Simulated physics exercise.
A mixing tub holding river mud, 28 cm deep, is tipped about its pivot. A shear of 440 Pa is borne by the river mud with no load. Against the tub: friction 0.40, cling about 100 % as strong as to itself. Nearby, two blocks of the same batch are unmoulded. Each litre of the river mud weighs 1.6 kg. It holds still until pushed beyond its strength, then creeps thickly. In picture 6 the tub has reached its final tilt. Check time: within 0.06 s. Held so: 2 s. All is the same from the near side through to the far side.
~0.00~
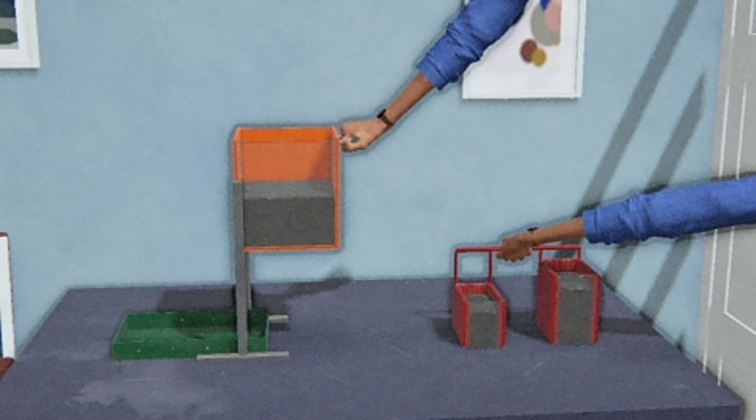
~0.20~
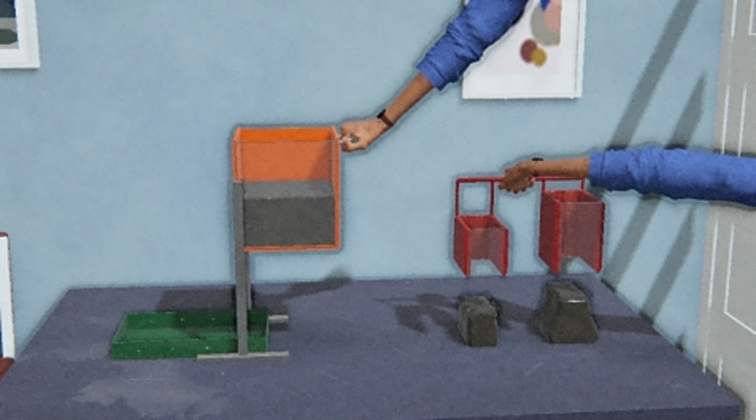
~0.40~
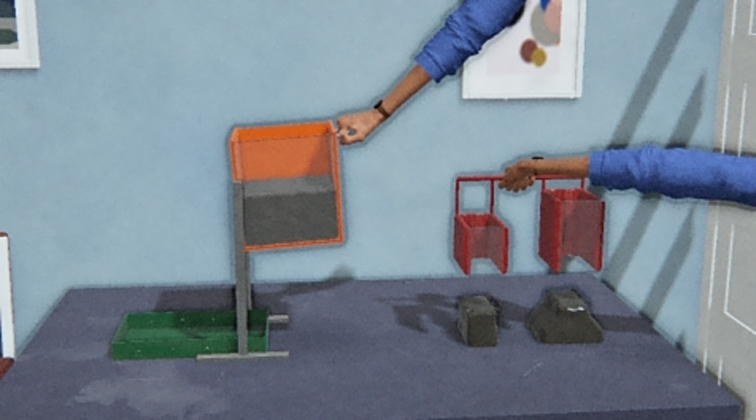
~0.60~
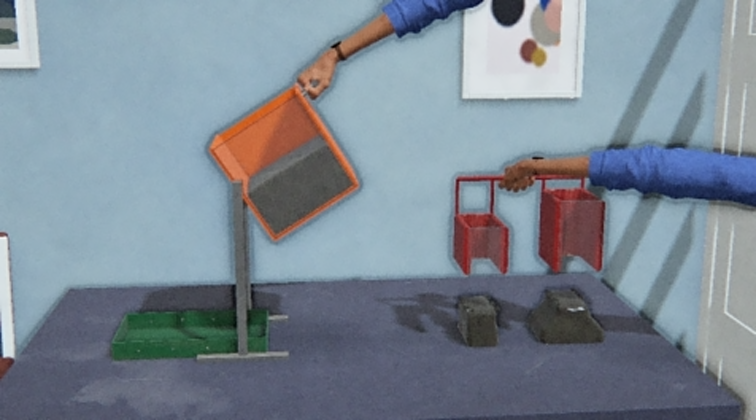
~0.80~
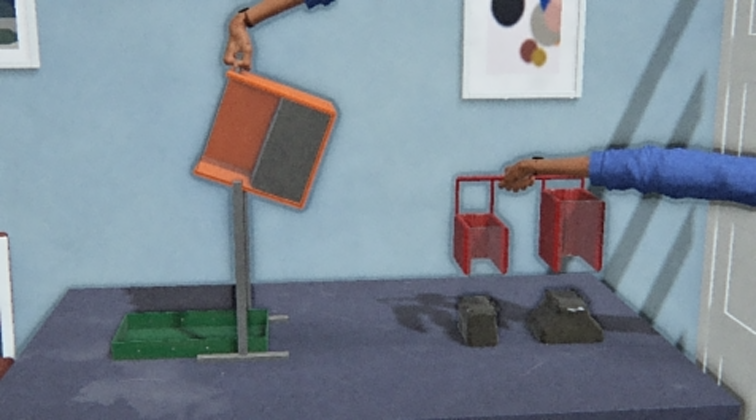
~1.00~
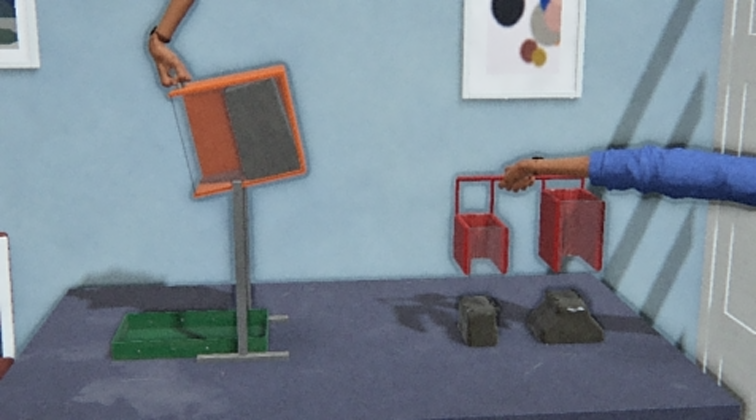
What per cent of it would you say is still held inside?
Near 51 percent is still held inside.
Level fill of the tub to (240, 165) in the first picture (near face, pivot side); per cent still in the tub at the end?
I'd put it close to 35 in a hundred.
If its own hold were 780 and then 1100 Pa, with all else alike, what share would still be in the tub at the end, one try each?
The two runs give near 65 % and near 100 % respectively.
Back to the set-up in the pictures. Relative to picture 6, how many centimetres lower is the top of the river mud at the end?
Roughly 18 cm.
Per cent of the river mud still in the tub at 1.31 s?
Near 60 %.
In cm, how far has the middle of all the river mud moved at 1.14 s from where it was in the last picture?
Looks like around 8 cm to me.
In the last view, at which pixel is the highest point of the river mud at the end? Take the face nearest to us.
Highest point: Approx. (270, 151).
By 1.14 s, the tub is at 101 degrees and holds 100 %.
By 1.31 s, the tub is at 101 degrees and holds 58 %.
By 1.48 s, the tub is at 101 degrees and holds 51 %.
By 1.65 s, the tub is at 101 degrees and holds 51 %.
By 3.00 s, at the end, the tub is at 101 degrees and holds 51 %.
